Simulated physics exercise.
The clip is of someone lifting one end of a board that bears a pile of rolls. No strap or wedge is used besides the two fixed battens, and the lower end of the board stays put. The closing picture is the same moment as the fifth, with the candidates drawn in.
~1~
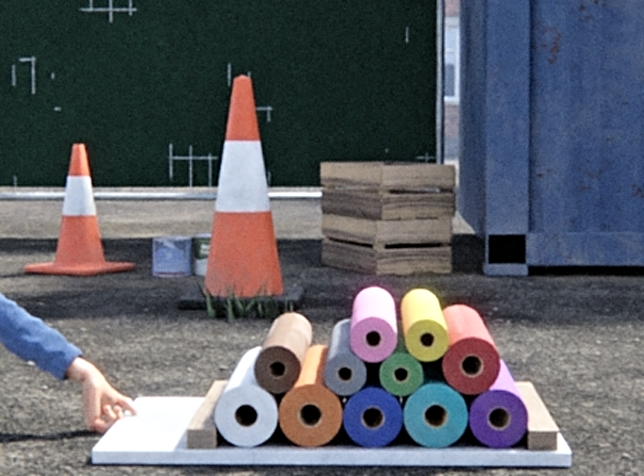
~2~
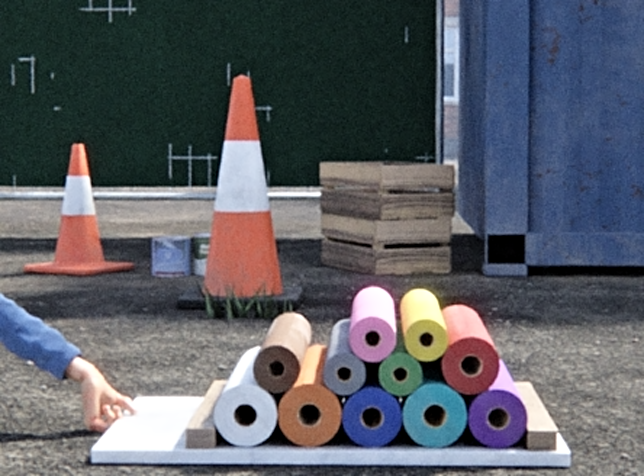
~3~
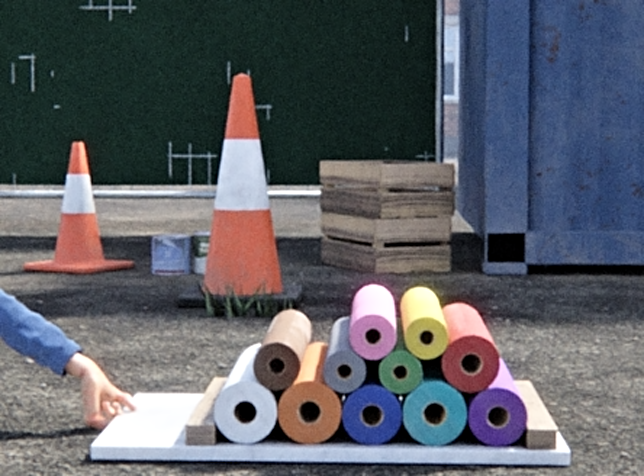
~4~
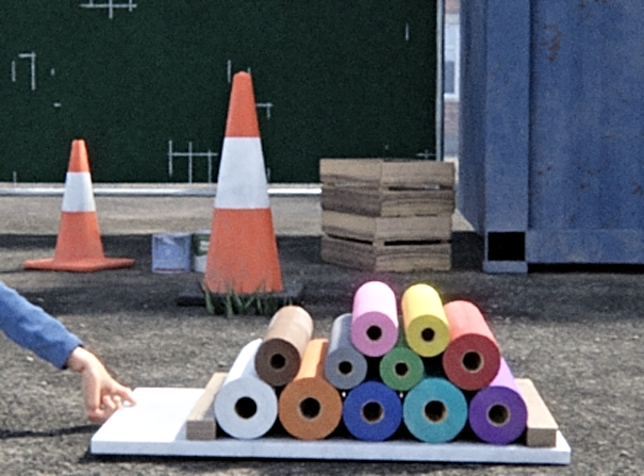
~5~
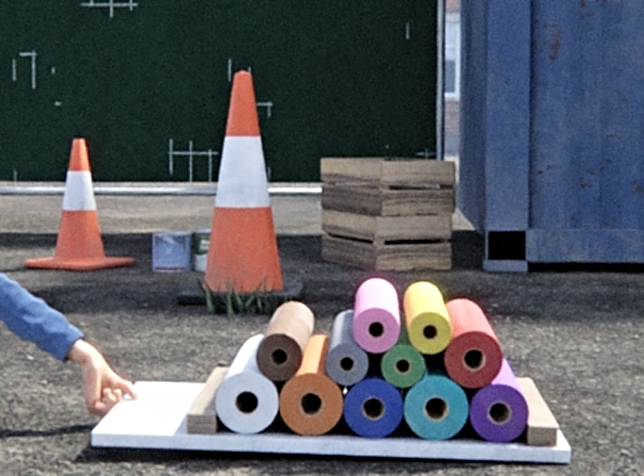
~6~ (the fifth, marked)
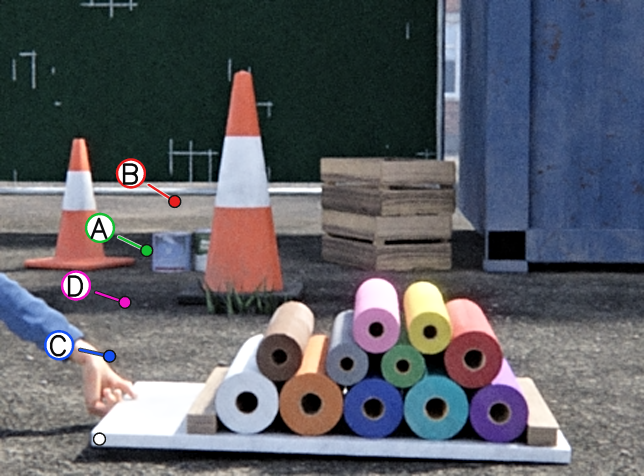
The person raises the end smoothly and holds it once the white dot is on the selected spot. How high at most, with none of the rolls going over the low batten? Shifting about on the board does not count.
Stop at D.
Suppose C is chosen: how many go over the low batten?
With C, none.
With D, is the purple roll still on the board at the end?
Yes.
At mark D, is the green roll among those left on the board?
Yes, with D.
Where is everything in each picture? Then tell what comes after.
The first picture shows green roll (401, 374); red roll (472, 365); grey roll (345, 374).
The second picture shows grey roll (344, 374); yellow roll (426, 340).
The third picture shows board (334, 417); white roll (246, 412); brown roll (276, 366); turquoise roll (434, 414).
The fourth picture shows board (334, 413); white roll (246, 407); orange roll (310, 408).
The fifth picture shows board (334, 409); white roll (247, 402); orange roll (311, 404).
On the marked copy, A at (146, 250); B at (175, 201); C at (109, 356); D at (125, 302); the white dot at (100, 439).
Following D. Soon after the start, board at 14°.
Later, board at 19°.
In the end, board at 19°, none over the low batten.
As for the rest, A two over the low batten (red, yellow); B two over the low batten (red, yellow); C none over the low batten.
